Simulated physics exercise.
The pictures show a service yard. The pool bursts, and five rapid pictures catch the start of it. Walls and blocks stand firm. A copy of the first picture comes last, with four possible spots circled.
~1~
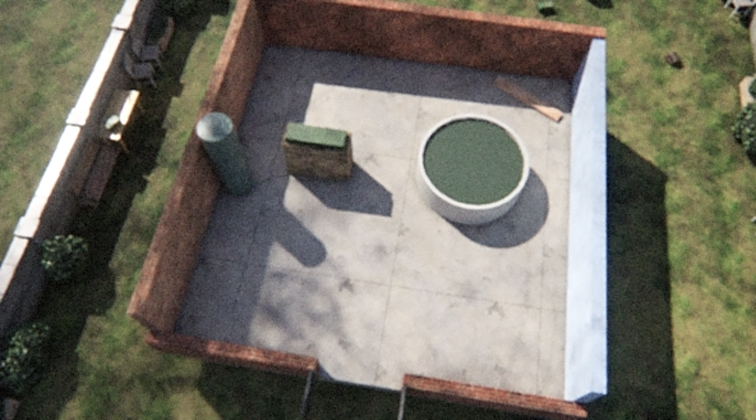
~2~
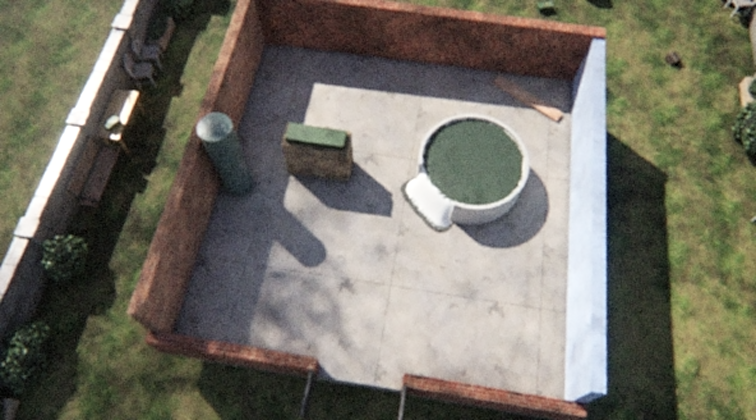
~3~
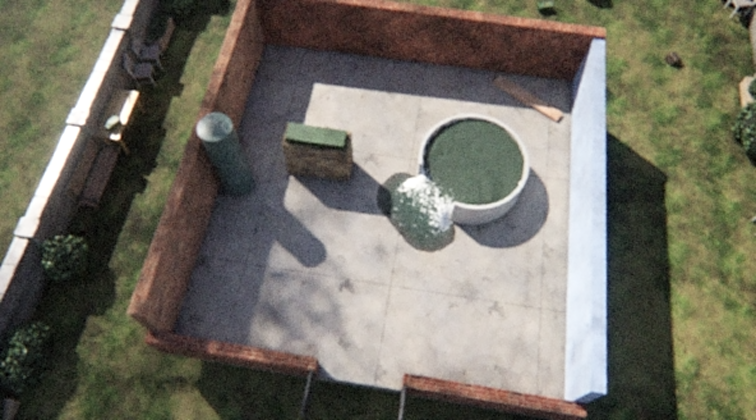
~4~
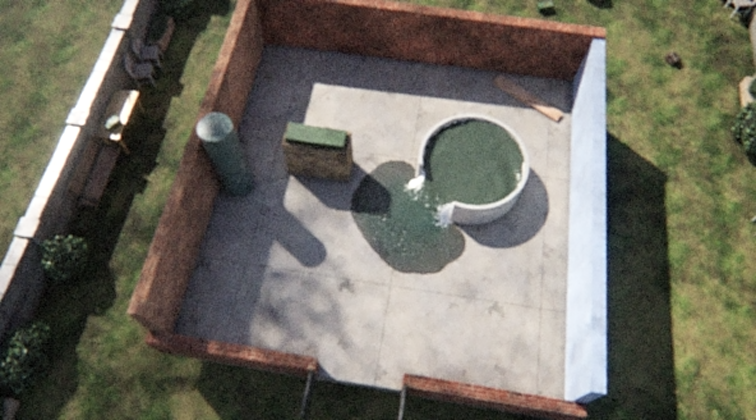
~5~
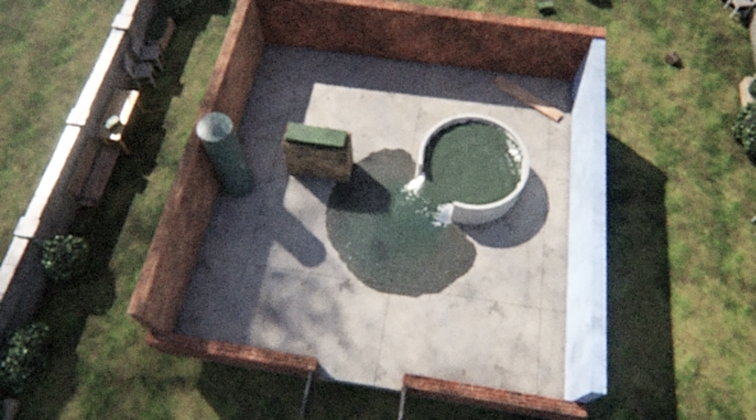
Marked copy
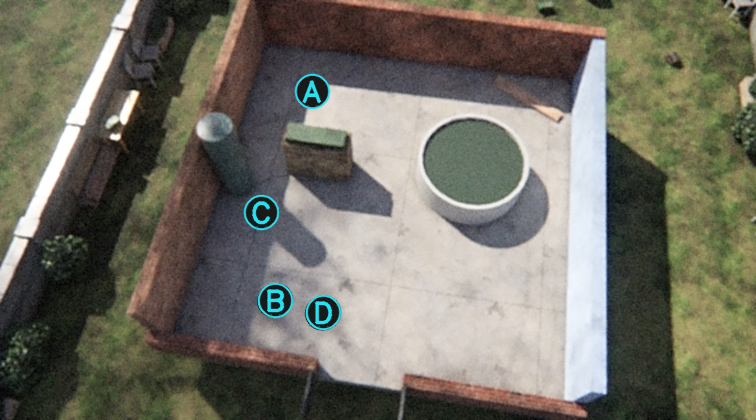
Round white-walled pool of dark green water breaking open at its lower left side, water gushing out and spreading across the paved yard.
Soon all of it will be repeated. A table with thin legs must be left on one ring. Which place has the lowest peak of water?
Choose A.
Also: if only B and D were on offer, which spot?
D it is.
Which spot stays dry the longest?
That is spot A.
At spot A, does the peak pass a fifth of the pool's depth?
No, it does not.
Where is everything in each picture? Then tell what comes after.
Pool full, its middle at (473, 161); open gate at (361, 367).
Water covers 1 % of the ground and shows as far out as (407, 184).
Water covers 3 % of the ground and shows as far out as (382, 201).
Water covers 7 % of the ground and shows as far out as (399, 267).
Water covers 13 % of the ground and shows as far out as (364, 279).
On the marked copy, A at (312, 91); B at (275, 300); C at (261, 212); D at (323, 312).
Choosing A, the water peaks at about 9 % of the depth that stood in the pool.
Choosing B, the water peaks at about 30 % of the depth that stood in the pool.
Choosing C, the water peaks at about 27 % of the depth that stood in the pool.
Choosing D, the water peaks at about 21 % of the depth that stood in the pool.
